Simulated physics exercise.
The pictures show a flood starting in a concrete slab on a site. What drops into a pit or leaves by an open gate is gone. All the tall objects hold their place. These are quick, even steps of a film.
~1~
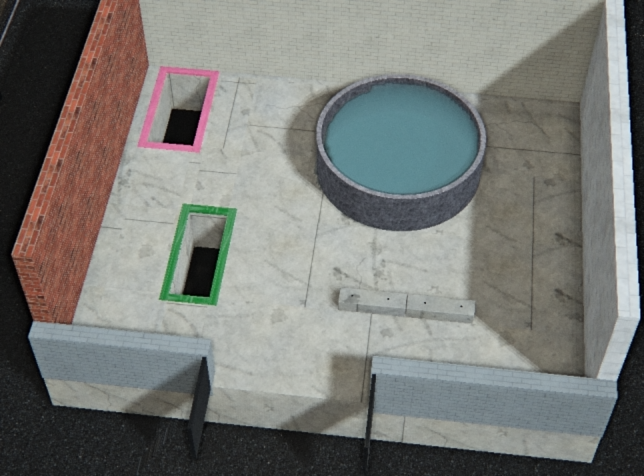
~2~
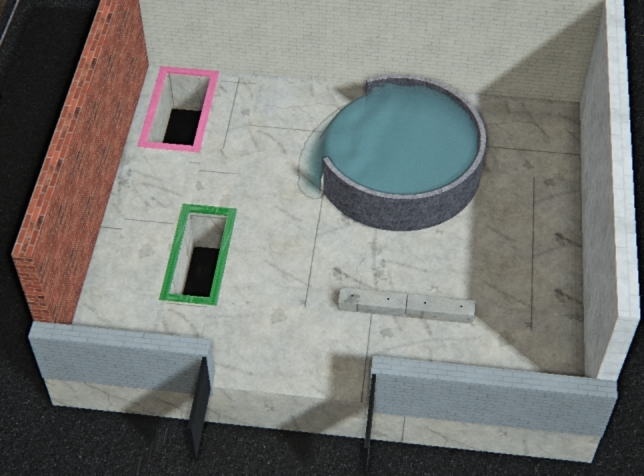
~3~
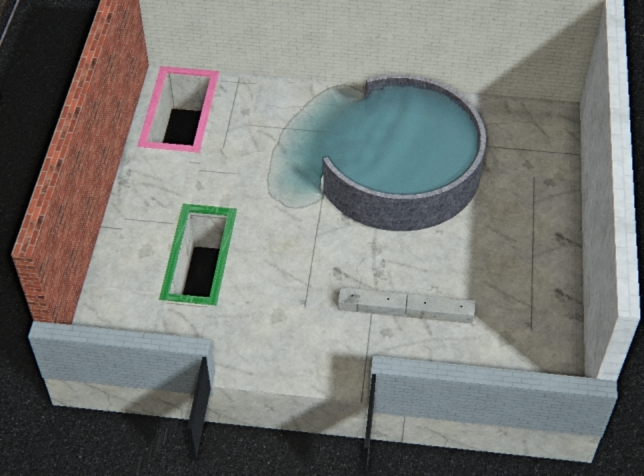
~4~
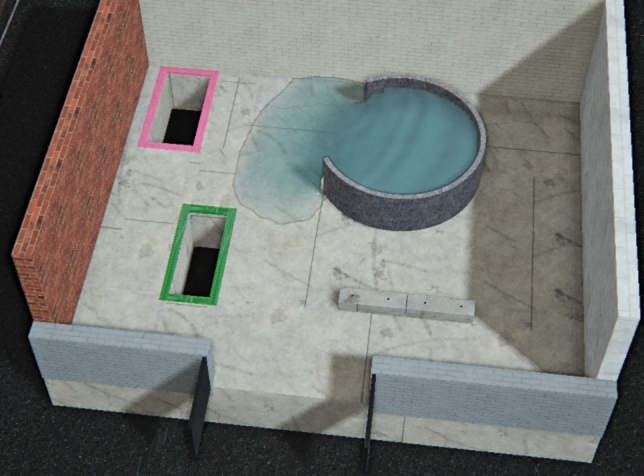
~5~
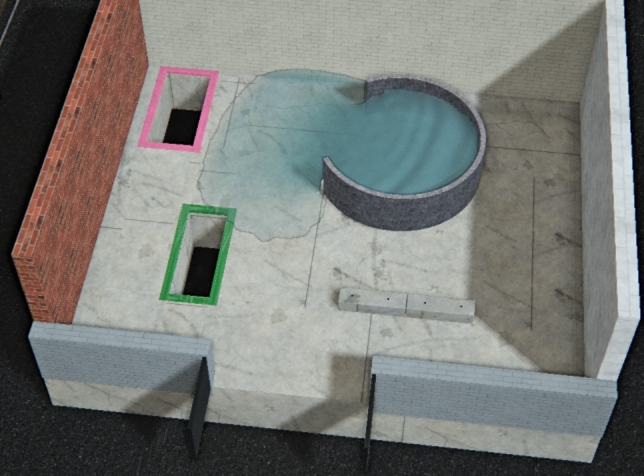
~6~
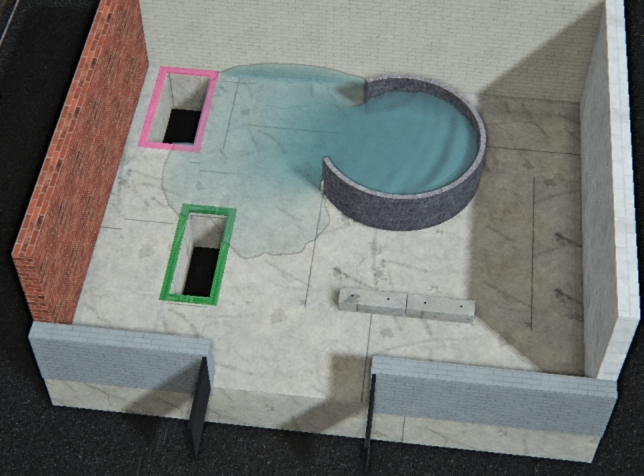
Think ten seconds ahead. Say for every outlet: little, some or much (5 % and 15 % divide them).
One by one: The gate takes less than 5 %; the green pit takes from 5 to 15 %; the pink pit takes more than 15 %.
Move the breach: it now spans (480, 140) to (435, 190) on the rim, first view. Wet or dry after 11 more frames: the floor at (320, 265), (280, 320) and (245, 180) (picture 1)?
In turn: No water, dry, dry.
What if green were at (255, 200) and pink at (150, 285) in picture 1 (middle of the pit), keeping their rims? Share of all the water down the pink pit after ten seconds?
Parts in a hundred: Pink 30.
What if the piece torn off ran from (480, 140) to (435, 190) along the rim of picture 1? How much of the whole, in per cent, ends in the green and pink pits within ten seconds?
In per cent: Green 12, pink 8.
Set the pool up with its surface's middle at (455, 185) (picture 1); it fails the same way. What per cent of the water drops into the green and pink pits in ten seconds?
Roughly, in per cent: Green 20, pink 55.
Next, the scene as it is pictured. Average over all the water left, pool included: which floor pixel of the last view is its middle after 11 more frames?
I would point to (319, 158).
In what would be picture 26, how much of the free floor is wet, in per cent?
Some 40 per cent.
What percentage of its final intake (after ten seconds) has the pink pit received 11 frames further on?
About 35 per cent.
A moment on, water covers 25 % of the floor; the gate 0 %, the green pit 1 %, the pink pit 9 %.
Next, water covers 30 % of the floor; the gate 0 %, the green pit 2 %, the pink pit 24 %.
Then, water covers 40 % of the floor; the gate 0 %, the green pit 4 %, the pink pit 41 %.
Later, water covers 55 % of the floor; the gate 0 %, the green pit 6 %, the pink pit 56 %.
In the end, water covers 65 % of the floor; the gate 1 %, the green pit 8 %, the pink pit 65 %.
